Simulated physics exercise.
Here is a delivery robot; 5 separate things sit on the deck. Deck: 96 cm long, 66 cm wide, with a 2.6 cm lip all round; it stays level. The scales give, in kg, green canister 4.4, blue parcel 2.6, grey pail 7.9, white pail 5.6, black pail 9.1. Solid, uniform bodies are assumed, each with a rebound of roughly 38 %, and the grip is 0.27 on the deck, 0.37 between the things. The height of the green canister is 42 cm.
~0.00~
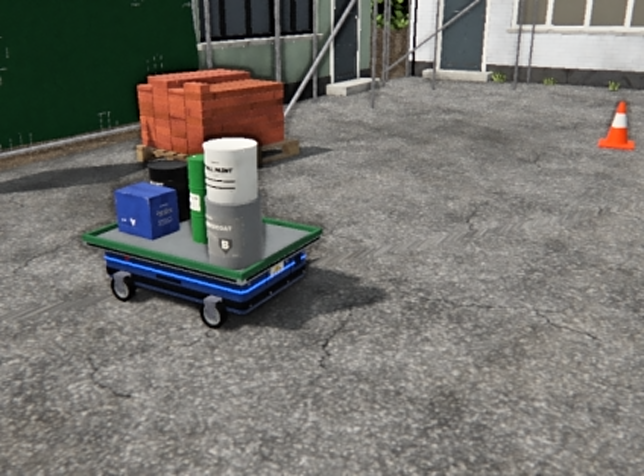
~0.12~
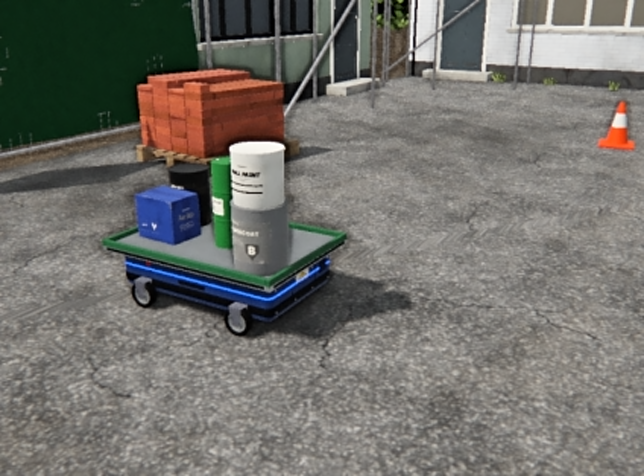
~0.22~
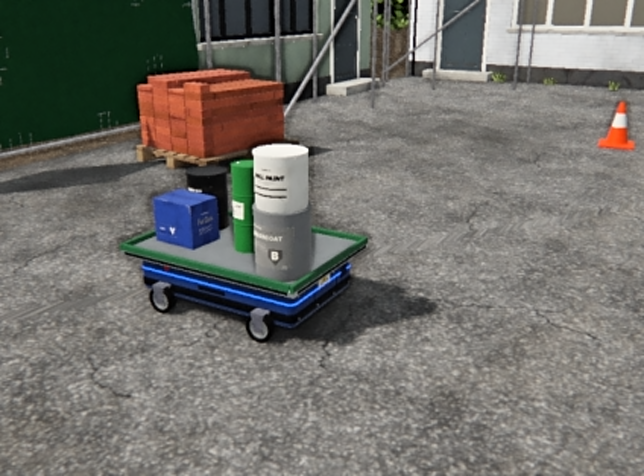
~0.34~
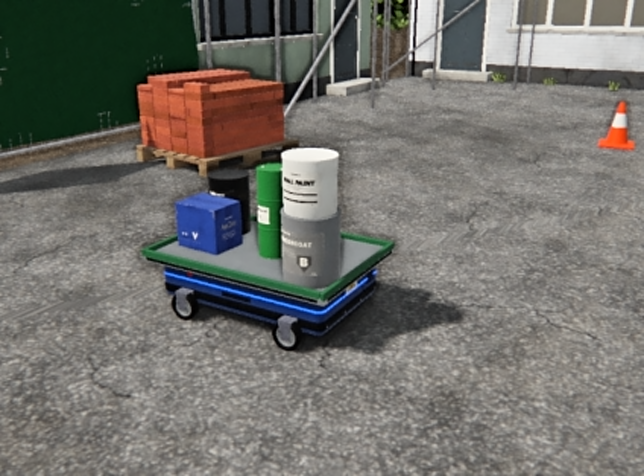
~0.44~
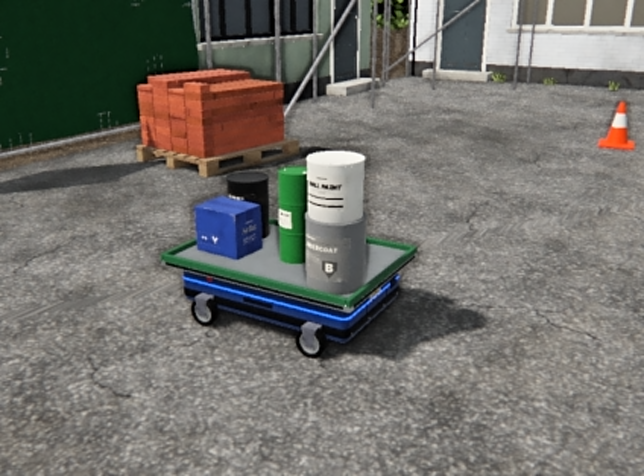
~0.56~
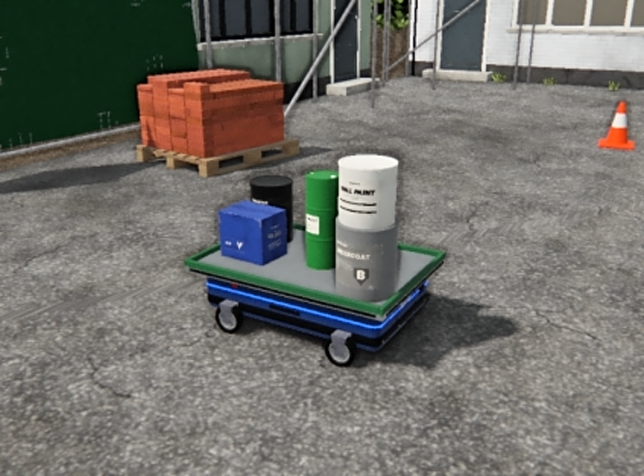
A low blue cart with a green-rimmed deck rolls rightward and slightly nearer across grey asphalt, past a pallet of bricks, carrying a blue box, a green canister, a black container and a white pail stacked on a grey one.
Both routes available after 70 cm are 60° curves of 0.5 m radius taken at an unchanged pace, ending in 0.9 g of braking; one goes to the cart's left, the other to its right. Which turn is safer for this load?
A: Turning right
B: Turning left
Turning right.
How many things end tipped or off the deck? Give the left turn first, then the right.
Going left: 2; going right: 1.
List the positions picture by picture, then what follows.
In the first frame, cart 0 cm along; blue parcel (148, 211).
In the second frame, cart 14 cm along; grey pail (261, 234).
In the third frame, cart 26 cm along; white pail (281, 178).
In the fourth frame, cart 41 cm along; grey pail (311, 245); white pail (310, 183).
In the fifth frame, cart 53 cm along; grey pail (336, 250).
In the sixth frame, cart 67 cm along; green canister (323, 220); blue parcel (254, 232).
Turning left. At 0.96 s, cart 115 cm along, turned 35°; white pail now off the deck; green canister moved 12 cm near (439, 226); grey pail 15° off upright.
After 1.36 s, cart 160 cm along, turned 60°; green canister moved 24 cm near (540, 209); blue parcel moved 6 cm near (464, 235); grey pail 8° off upright.
After 1.66 s, cart 161 cm along, turned 60°, stopped; grey pail now off the deck; green canister moved 33 cm near (569, 203); blue parcel moved 20 cm near (493, 229).
In the end (2.1 s), off the deck, grey pail and white pail; not toppled but over 10 cm from the start, green canister, blue parcel and black pail. At the end, from the last picture's camera, green canister near (570, 203), blue parcel near (494, 228).
Turning right instead, white pail tipped over or off the deck, 1 of 5 in all.
